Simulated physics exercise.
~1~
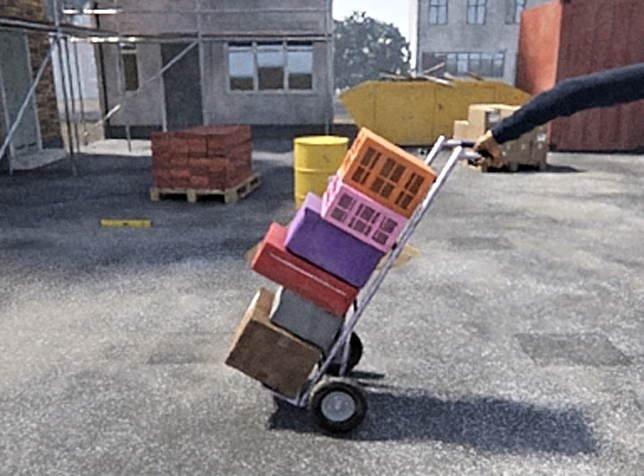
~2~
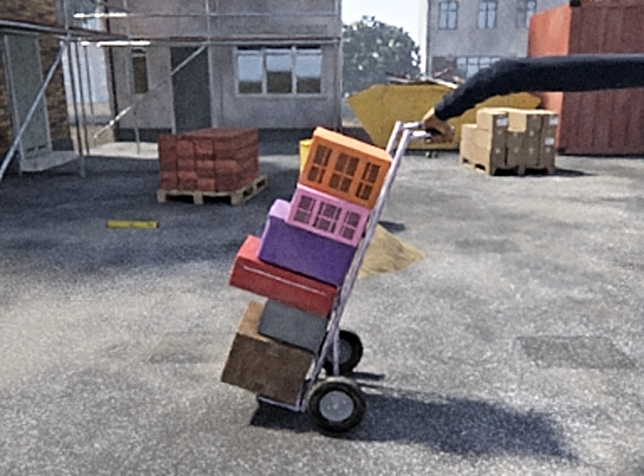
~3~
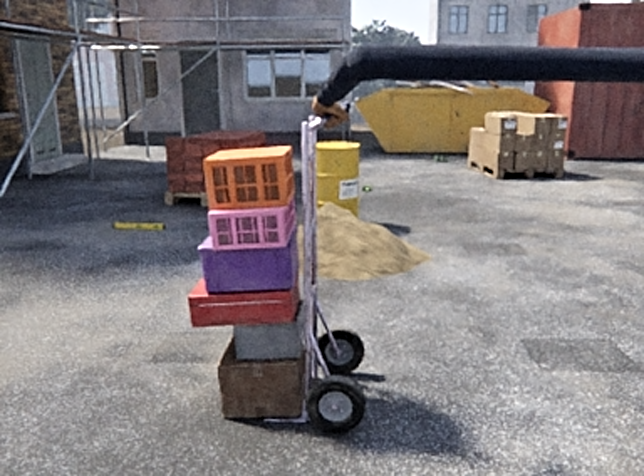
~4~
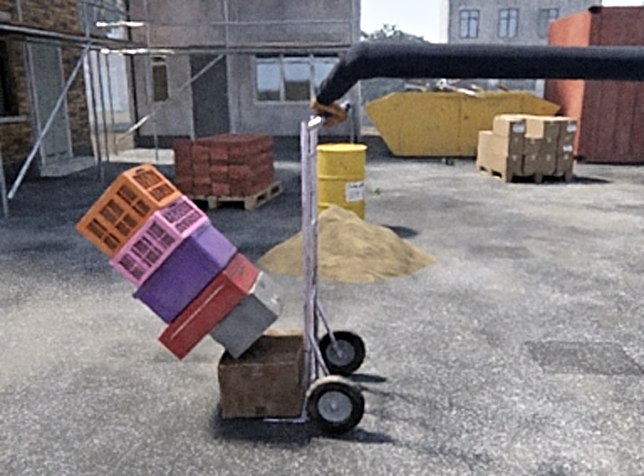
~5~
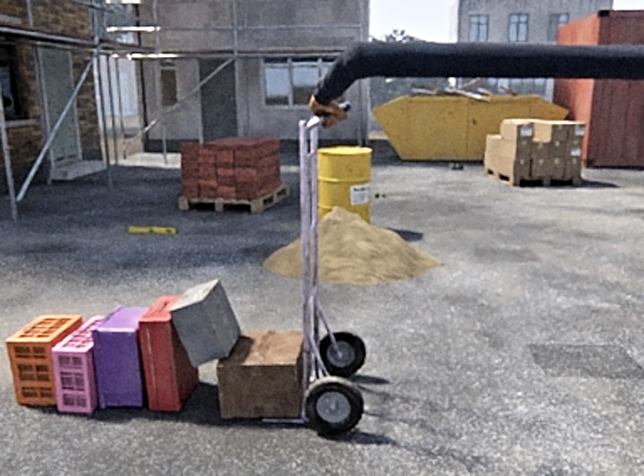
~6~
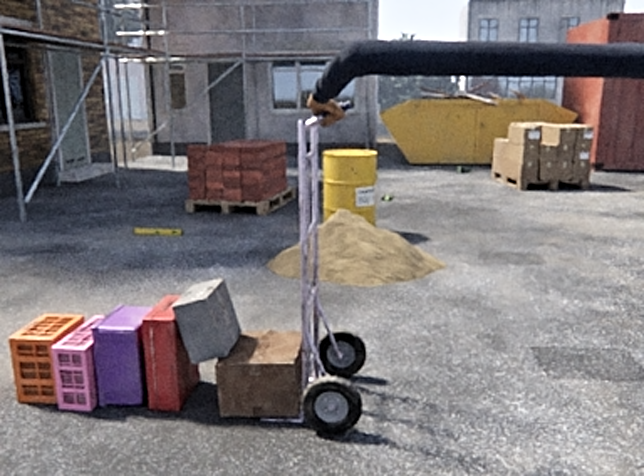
A leaning sack truck stacked with six items stands in a paved building yard, seen from the side, with scaffolding, bricks, a yellow drum and a sand pile behind. A brown parcel is at the bottom, then a grey box, red toolbox, purple tote, pink crate and orange crate. A dark-sleeved arm from the right swings the handle left until the truck is upright. The upper five items tip left together over the parcel. Four land in a row on the ground, while the grey box rests tilted against the still upright brown parcel.
